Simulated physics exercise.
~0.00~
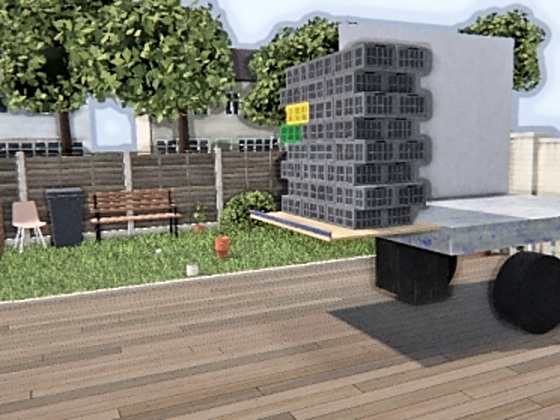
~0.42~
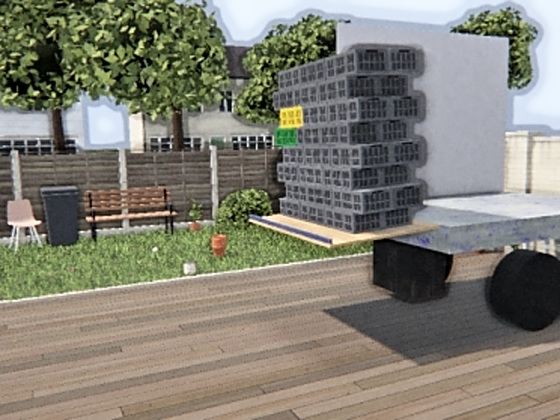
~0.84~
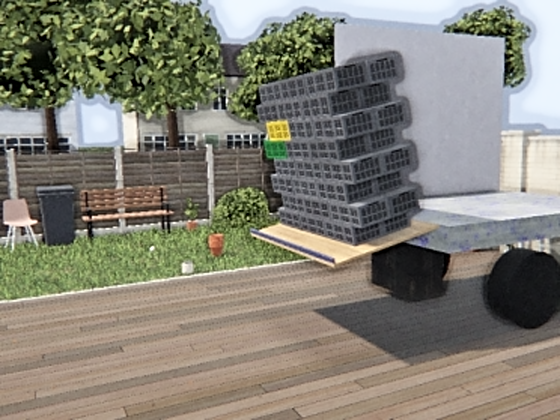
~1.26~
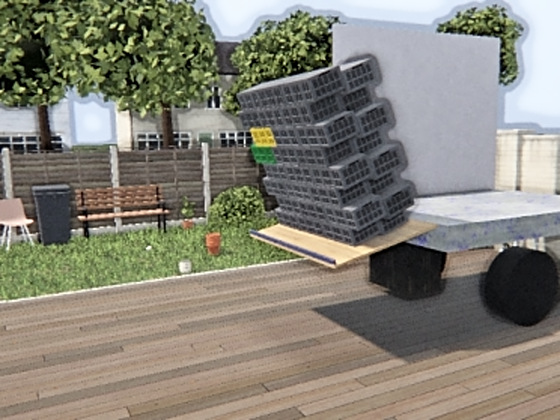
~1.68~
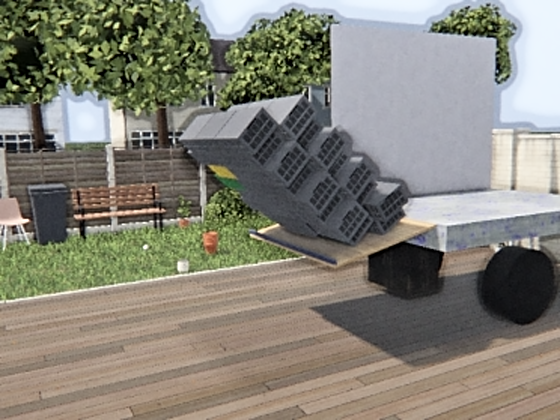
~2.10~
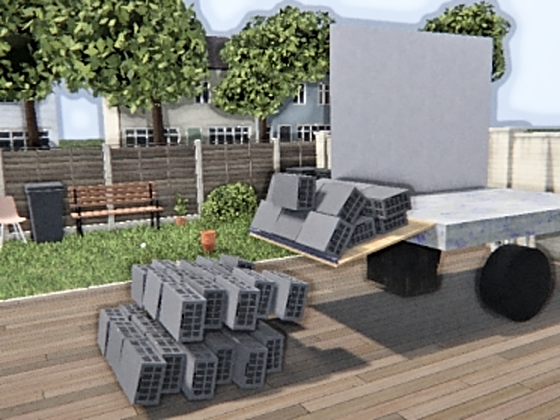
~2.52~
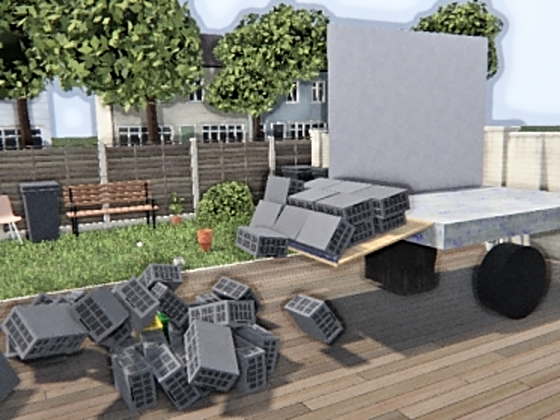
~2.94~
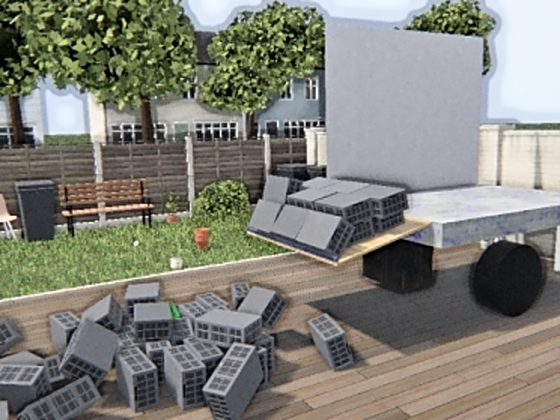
A tall stack of grey crates on a lorry's tail lift leaned left as the platform tipped down, then toppled over the edge and scattered across the planked ground, leaving most of them in a heap while a smaller group stayed aboard.
